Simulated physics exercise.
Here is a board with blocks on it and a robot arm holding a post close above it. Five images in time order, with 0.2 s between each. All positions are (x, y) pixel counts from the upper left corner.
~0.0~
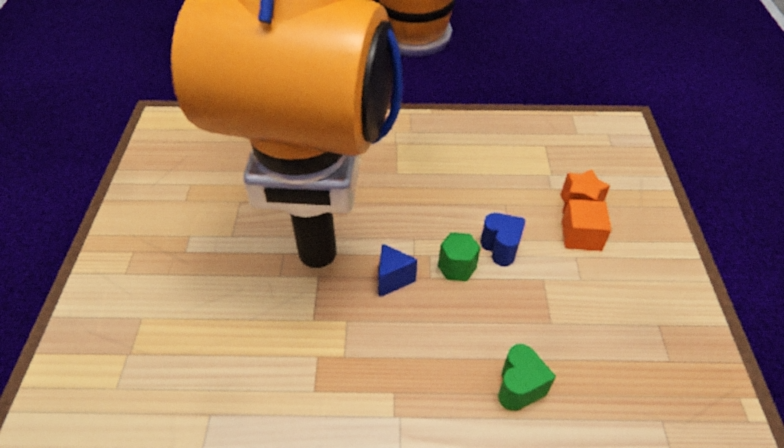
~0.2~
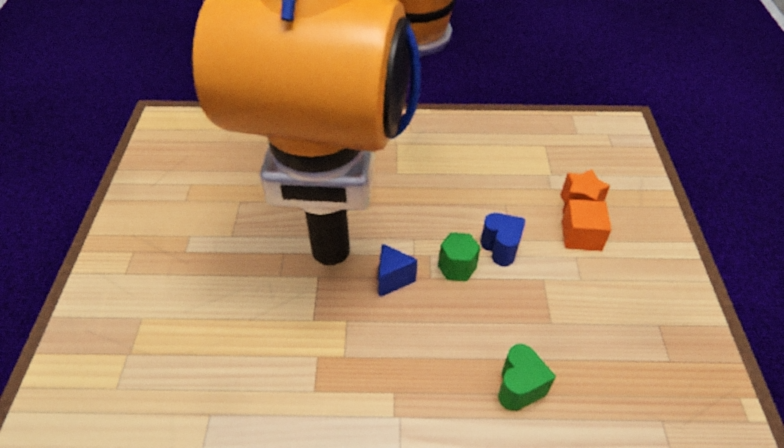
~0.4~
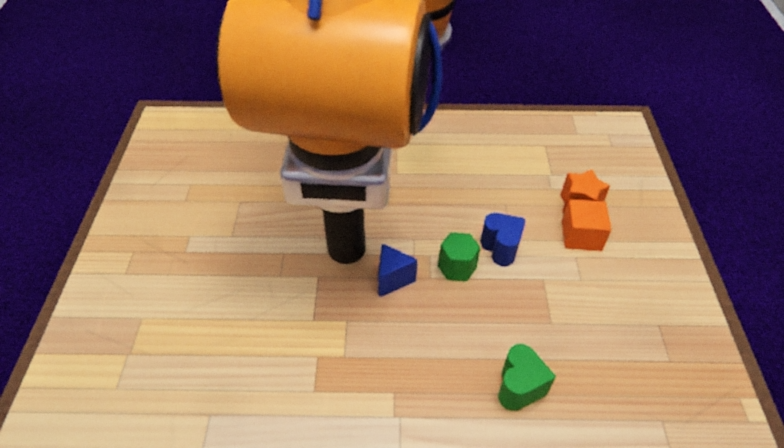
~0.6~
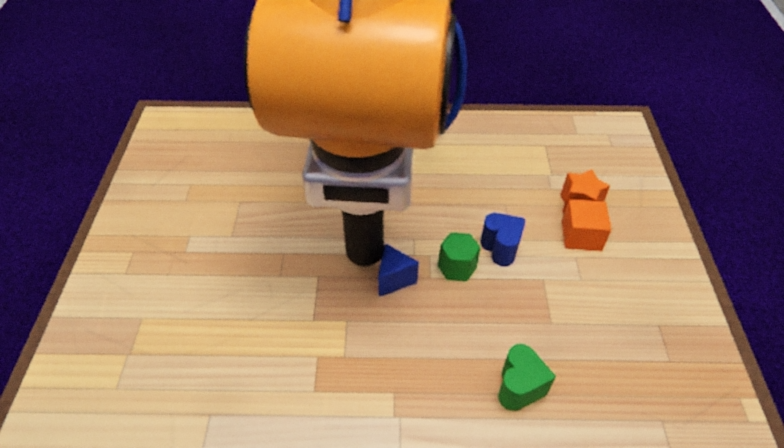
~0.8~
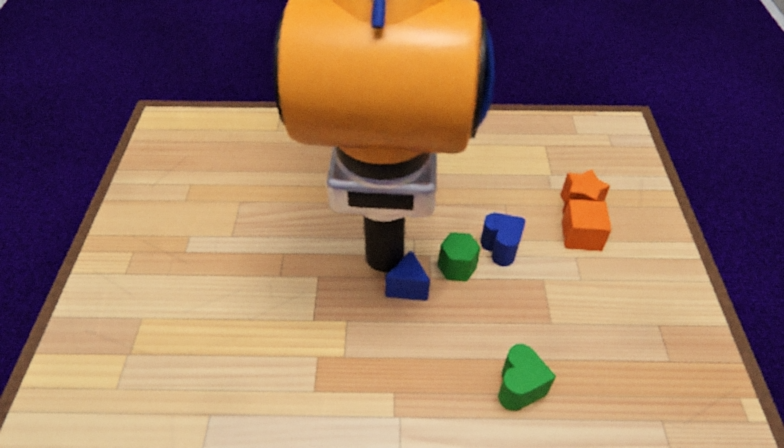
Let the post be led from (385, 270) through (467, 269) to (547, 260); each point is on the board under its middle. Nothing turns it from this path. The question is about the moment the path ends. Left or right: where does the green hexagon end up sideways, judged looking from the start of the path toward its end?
The right-hand side.
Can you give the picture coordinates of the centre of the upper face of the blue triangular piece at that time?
About (434, 276).
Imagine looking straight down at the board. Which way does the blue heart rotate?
From above, the blue heart will be seen to turn anti-clockwise.
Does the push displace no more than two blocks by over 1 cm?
Answer: No.
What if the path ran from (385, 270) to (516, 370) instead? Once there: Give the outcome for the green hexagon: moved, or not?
Right where it was.
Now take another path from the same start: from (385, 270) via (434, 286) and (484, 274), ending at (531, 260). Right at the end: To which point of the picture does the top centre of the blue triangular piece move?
I predict (454, 292).
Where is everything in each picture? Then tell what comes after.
The first frame shows lower end of the post (318, 253), tops of blocks, blue triangular piece (393, 259), green hexagon (461, 245), blue heart (506, 227), orange square block (590, 214).
The second frame shows post (331, 251), blocks as before.
The third frame shows post (347, 249), blocks as before.
The fourth frame shows post (365, 251), blocks as before.
The fifth frame shows post (385, 257), blue triangular piece (409, 268), green hexagon (461, 245), blue heart (506, 227), orange square block (590, 214).
What follows on the original path. One third of the way, post (442, 256); blue triangular piece (434, 276), turned 50° clockwise; green hexagon (482, 246).
Two thirds of the way, post (498, 253); blue triangular piece (434, 276), turned 50° clockwise; green hexagon (538, 250), turned 35° clockwise; blue heart (530, 223), turned 65° anticlockwise.
At the end, post (552, 246); blue triangular piece (434, 276), turned 50° clockwise; green hexagon (592, 251), turned 65° clockwise; blue heart (556, 208), turned 140° anticlockwise; orange square block not moved.
